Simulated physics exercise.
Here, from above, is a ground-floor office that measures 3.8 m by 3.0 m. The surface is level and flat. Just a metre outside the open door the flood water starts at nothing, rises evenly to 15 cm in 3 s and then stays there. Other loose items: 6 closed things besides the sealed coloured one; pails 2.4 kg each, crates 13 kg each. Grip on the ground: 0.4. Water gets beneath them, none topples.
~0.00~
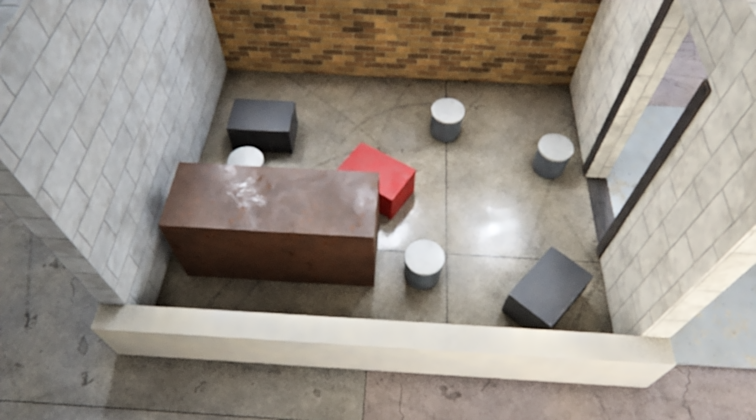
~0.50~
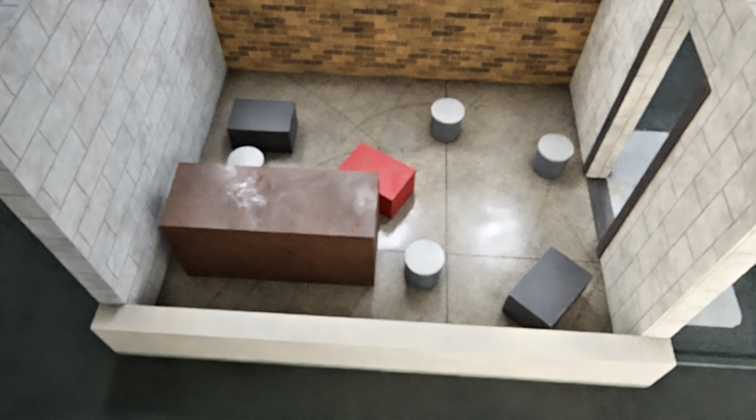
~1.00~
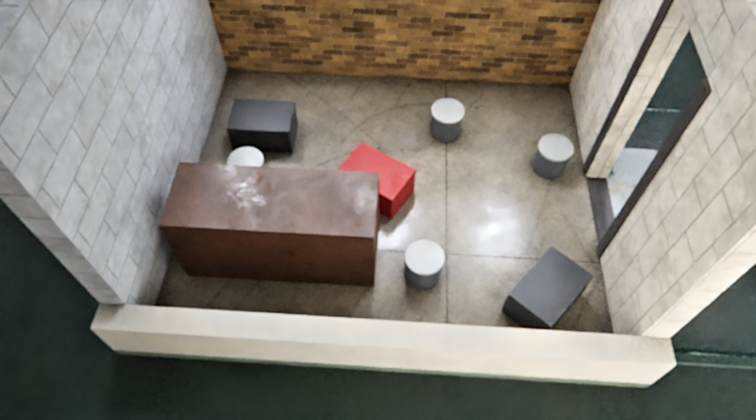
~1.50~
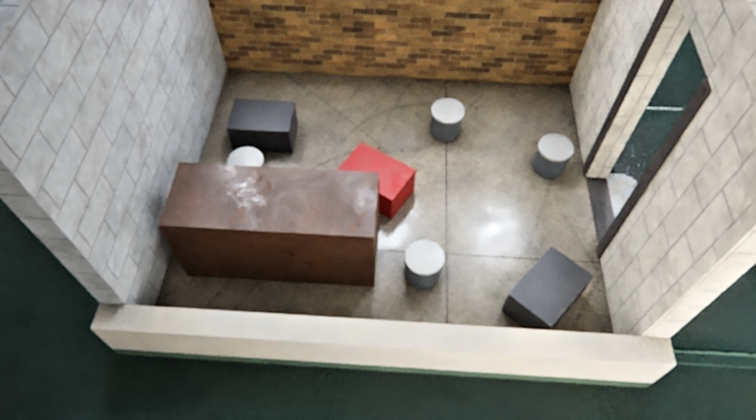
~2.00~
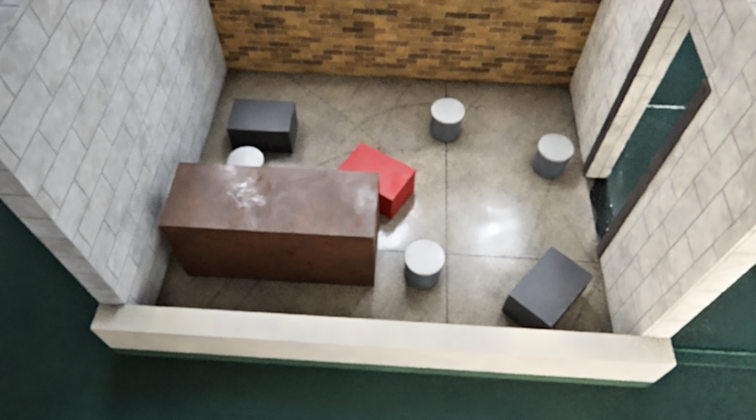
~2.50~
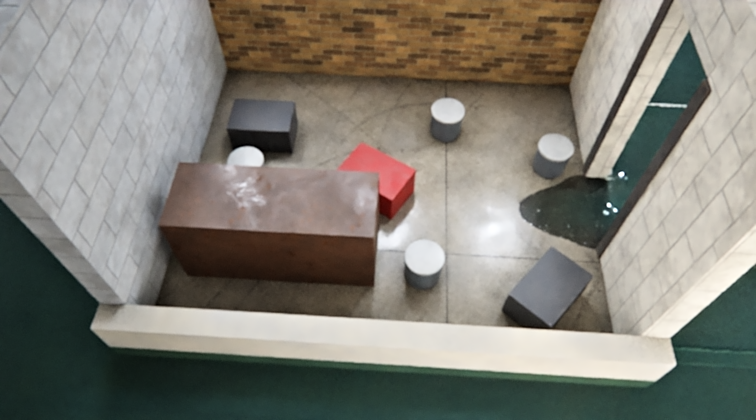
Dark green water floods the ground outside a ground-floor office with pale block walls and a brick back wall, seen from a fixed view high above. Inside, a long brown block stands left of centre by a red crate, with dark grey crates at upper left and lower right and pale grey pails around them. The water deepens outside, then slips through the right-hand doorway and spreads in a small pool, while everything inside stays still.
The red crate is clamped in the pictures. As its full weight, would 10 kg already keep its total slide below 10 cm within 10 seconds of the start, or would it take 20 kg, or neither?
Outcome: Only the large mass serves.
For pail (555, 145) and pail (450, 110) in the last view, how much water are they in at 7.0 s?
About 2 and 4 cm.
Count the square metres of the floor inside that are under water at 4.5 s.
Wet area: Approx. 5.0 m2.
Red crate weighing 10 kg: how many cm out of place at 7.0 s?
Shift: About 80 cm.
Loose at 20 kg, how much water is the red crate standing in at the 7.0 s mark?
Close to 4 cm deep.
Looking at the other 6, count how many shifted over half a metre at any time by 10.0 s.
The count comes to 2.
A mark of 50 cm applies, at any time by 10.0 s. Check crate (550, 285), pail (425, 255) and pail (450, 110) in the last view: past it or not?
Falls short; exceeds it; exceeds it.
After 3.5 s the red crate would be 0 cm from its start with 10 kg and 0 cm from its start with 20 kg; 0 cm of water round it then.
After 4.5 s the red crate would be 10 cm from its start with 10 kg and 0 cm from its start with 20 kg; 4 cm of water round it then.
After 7.0 s the red crate would be 82 cm from its start with 10 kg and 0 cm from its start with 20 kg; 4 cm of water round it then.
After 10.0 s the red crate would be 79 cm from its start with 10 kg and 0 cm from its start with 20 kg; 6 cm of water round it then.
